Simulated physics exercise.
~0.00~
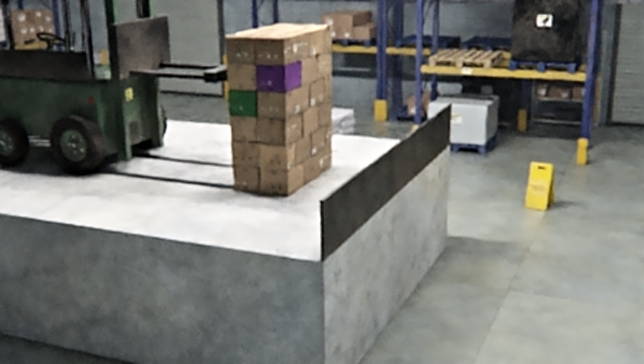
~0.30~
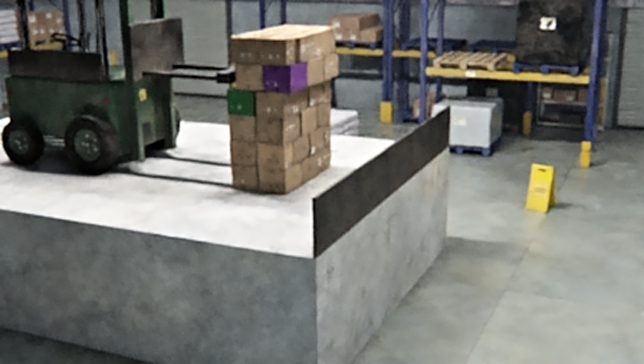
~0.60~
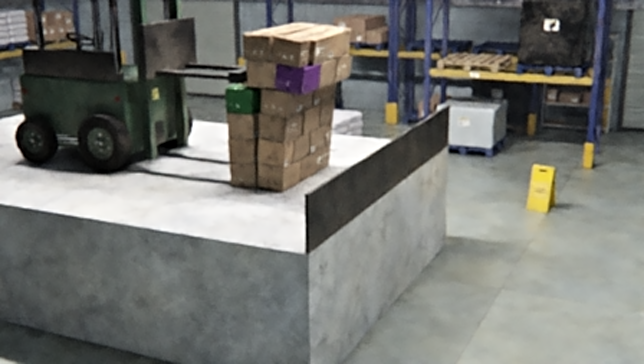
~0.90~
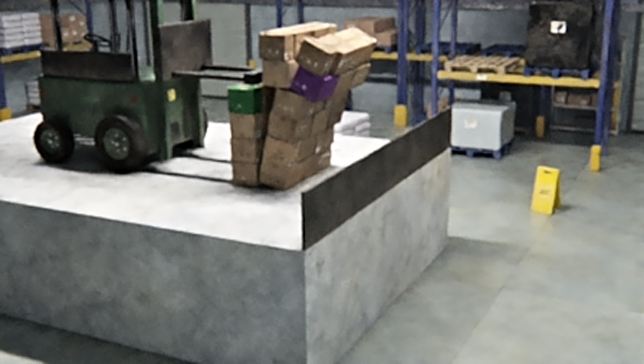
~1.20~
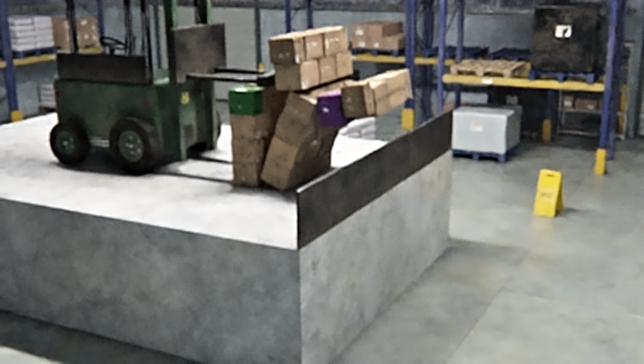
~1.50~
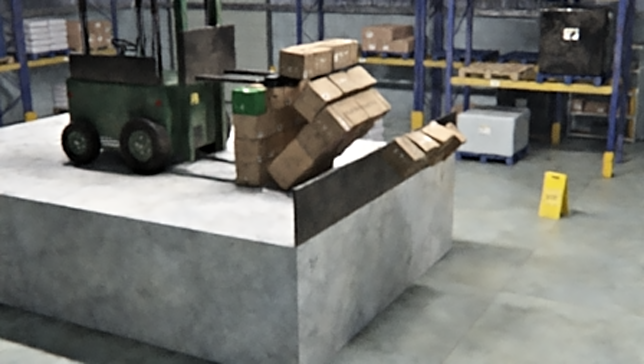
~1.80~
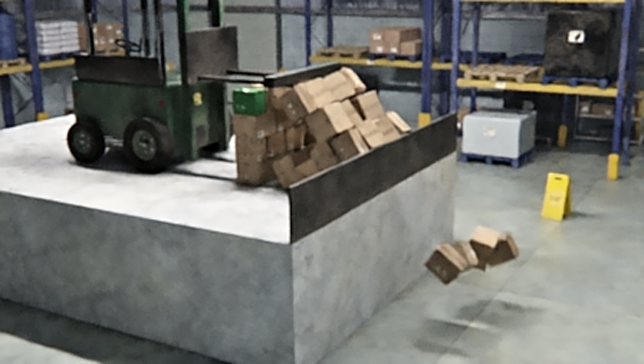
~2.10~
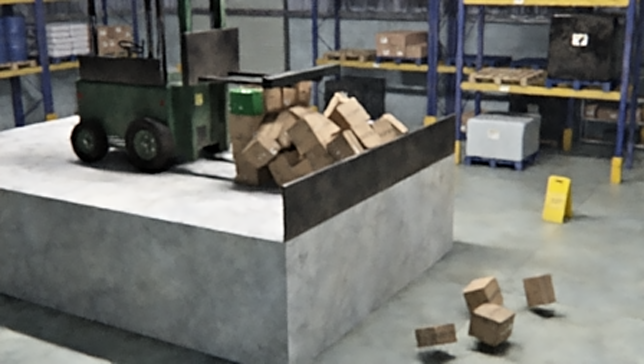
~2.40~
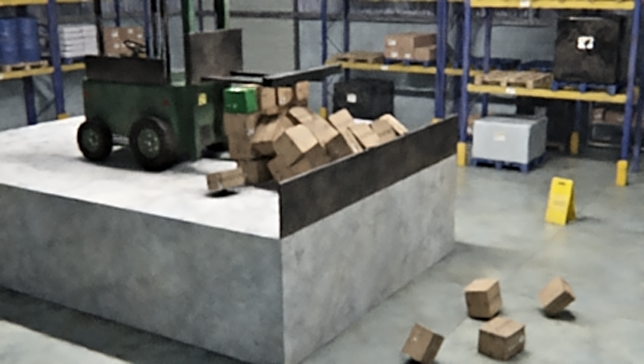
In a warehouse with blue and orange racking, seen from slightly above, a green forklift stands on a raised grey deck behind a stack of brown cartons, one purple and one green among them. A dark low board lines the deck's right edge, and a yellow floor sign stands beyond. The forklift moves right, its beam pushing the upper cartons until the stack leans and breaks apart. The purple carton tips over with the falling upper rows, and several cartons tumble over the board to the floor. The rest settle in a heap against the board, the green carton still nearly upright near the beam.
